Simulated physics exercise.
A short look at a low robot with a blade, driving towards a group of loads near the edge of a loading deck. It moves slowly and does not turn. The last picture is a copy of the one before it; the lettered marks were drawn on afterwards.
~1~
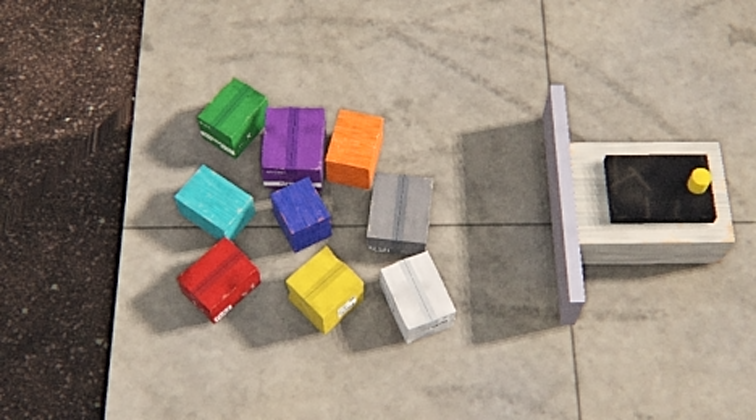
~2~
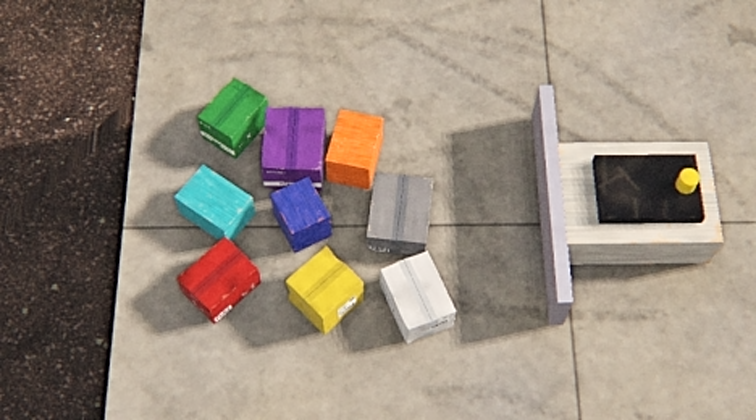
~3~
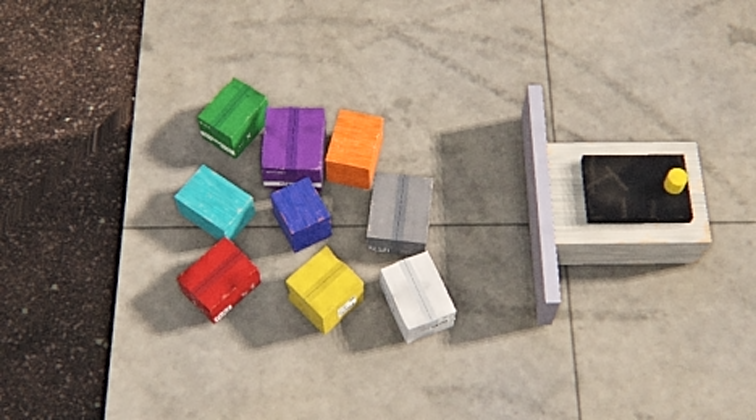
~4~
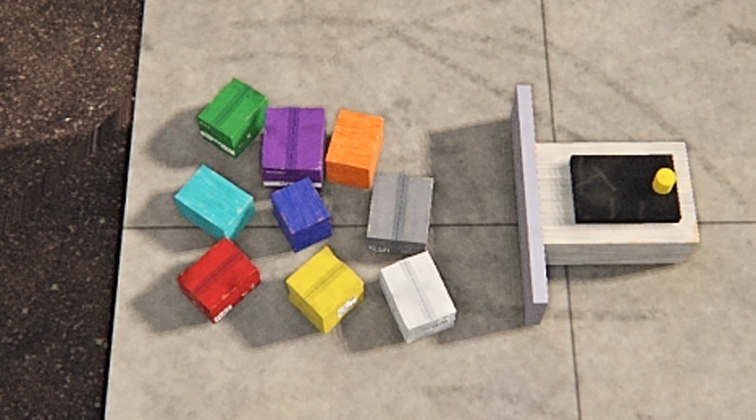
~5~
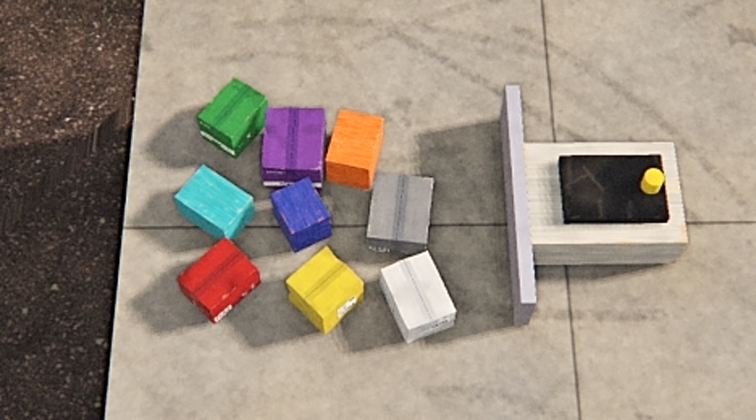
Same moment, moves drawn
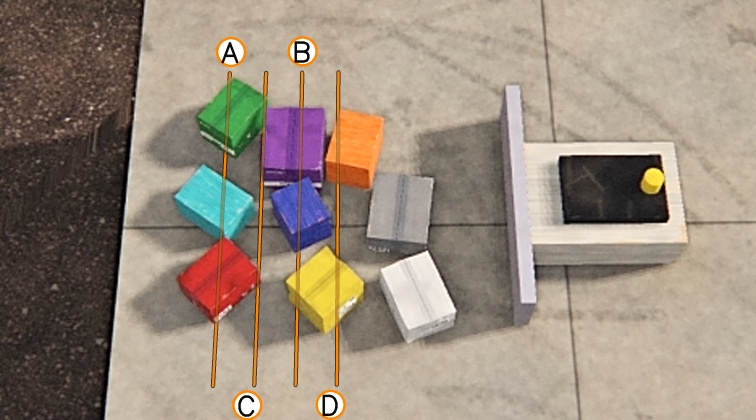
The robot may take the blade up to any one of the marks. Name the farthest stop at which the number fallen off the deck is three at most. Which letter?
Line A.
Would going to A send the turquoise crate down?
Yes.
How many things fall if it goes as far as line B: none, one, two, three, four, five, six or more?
The count is none.
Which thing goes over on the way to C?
It is the turquoise crate.
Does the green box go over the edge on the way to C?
By then, no.
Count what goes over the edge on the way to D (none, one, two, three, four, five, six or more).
In all, none.
On the copy, A at (222, 219); B at (299, 218); C at (261, 219); D at (338, 218).
On A. First, robot (498, 189); white box (380, 298); yellow box (315, 291).
Then, robot (387, 190); turquoise crate (158, 206); green box (178, 114).
Finally, robot (307, 191); green box over the edge; turquoise crate over the edge; three fallen.
By contrast, B is within the limit but short; C is within the limit but short; D is within the limit but short.
